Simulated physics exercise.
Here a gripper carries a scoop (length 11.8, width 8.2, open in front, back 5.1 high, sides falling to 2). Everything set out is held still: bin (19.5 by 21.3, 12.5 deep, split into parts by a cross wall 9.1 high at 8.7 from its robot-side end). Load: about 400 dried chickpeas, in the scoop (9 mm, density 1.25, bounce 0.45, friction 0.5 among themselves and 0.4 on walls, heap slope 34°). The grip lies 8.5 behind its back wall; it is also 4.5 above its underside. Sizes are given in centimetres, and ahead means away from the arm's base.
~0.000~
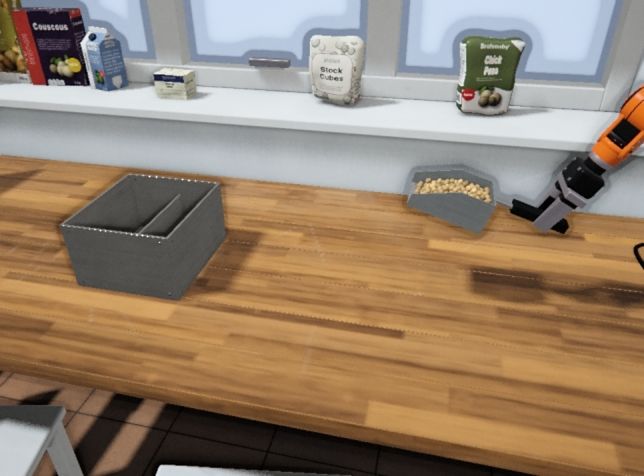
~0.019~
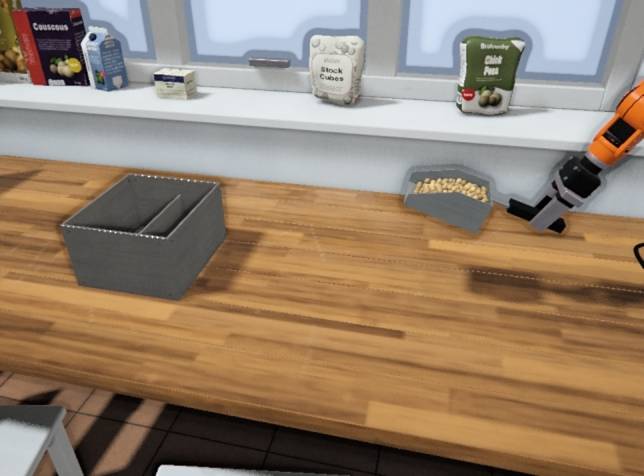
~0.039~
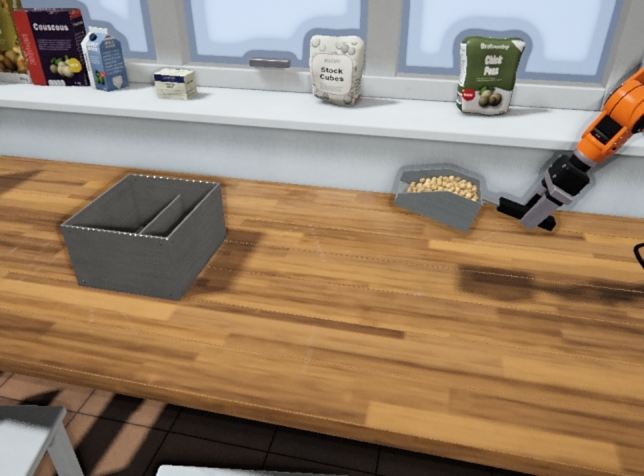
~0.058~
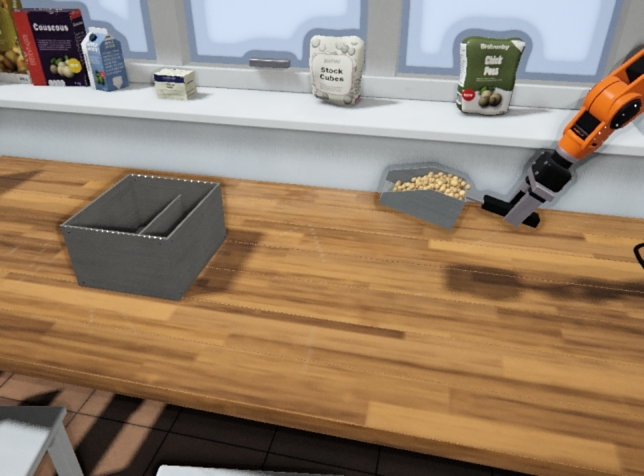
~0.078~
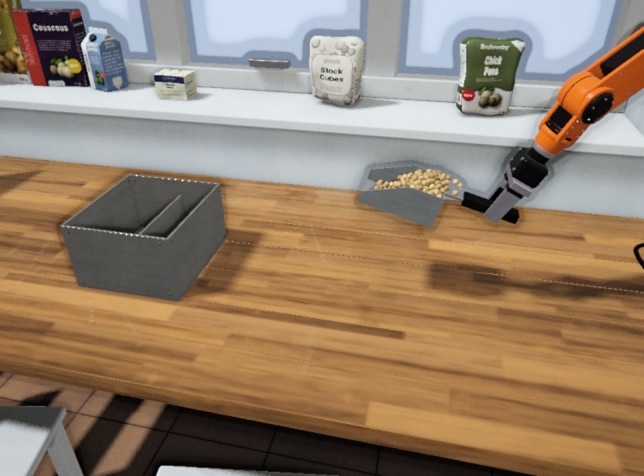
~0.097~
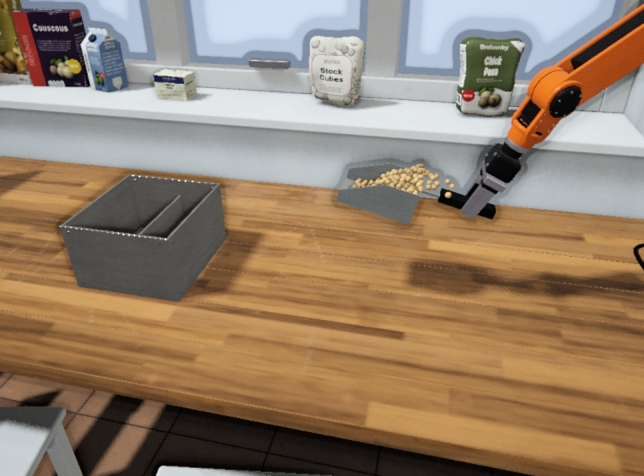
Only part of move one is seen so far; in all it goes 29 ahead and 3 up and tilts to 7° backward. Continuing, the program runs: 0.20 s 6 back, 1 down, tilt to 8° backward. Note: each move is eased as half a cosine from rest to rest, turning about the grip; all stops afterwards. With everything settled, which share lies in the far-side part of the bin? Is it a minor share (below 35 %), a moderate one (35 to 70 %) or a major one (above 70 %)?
It is a moderate share.
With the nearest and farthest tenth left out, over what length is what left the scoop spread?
The stretch is some 26 cm.
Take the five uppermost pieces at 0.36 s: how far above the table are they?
Height: Around 20 cm.
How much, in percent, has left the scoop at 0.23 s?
Roughly 20 percent is out.
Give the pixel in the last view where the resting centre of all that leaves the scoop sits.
Around (155, 257) in the last view.
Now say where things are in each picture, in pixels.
In the first picture, scoop floor at (451, 207), tilted 18° backward; upper third of the load around (456, 193), from x 415 to 490, top at y 180; 400 on the scoop.
In the second picture, scoop floor at (448, 207), tilted 18° backward; upper third of the load around (456, 193), from x 415 to 485, top at y 180.
In the third picture, scoop floor at (439, 206), tilted 17° backward; upper third of the load around (450, 191), from x 410 to 475, top at y 180.
In the fourth picture, scoop floor at (424, 205), tilted 16° backward; upper third of the load around (440, 188), from x 395 to 470, top at y 175.
In the fifth picture, scoop floor at (405, 203), tilted 15° backward; upper third of the load around (425, 184), from x 375 to 460, top at y 170; 397 on the scoop, 3 in flight or on a rim.
In the sixth picture, scoop floor at (383, 201), tilted 14° backward; upper third of the load around (406, 182), from x 350 to 450, top at y 165; 389 on the scoop, 11 in flight or on a rim.
After 0.23 s, tilted 7° backward, highest piece 23 above the table; 315 on the scoop, 85 in flight or on a rim.
After 0.36 s, tilted 8° backward, highest piece 20 above the table; 125 in the robot-side part, 110 in the far-side part, 19 on the table or floor, 5 on the scoop, 141 in flight or on a rim.
After 0.63 s, tilted 8° backward, highest piece 7 above the table; 211 in the far-side part, 90 on the table or floor, 80 in the robot-side part, 19 in flight or on a rim.
After 1.68 s, tilted 8° backward, highest piece 2 above the table; 211 in the far-side part, 109 on the table or floor, 80 in the robot-side part.
At rest, 211 in the far-side part, 109 on the table or floor, 80 in the robot-side part. That is 53 % in the far-side part of the bin.
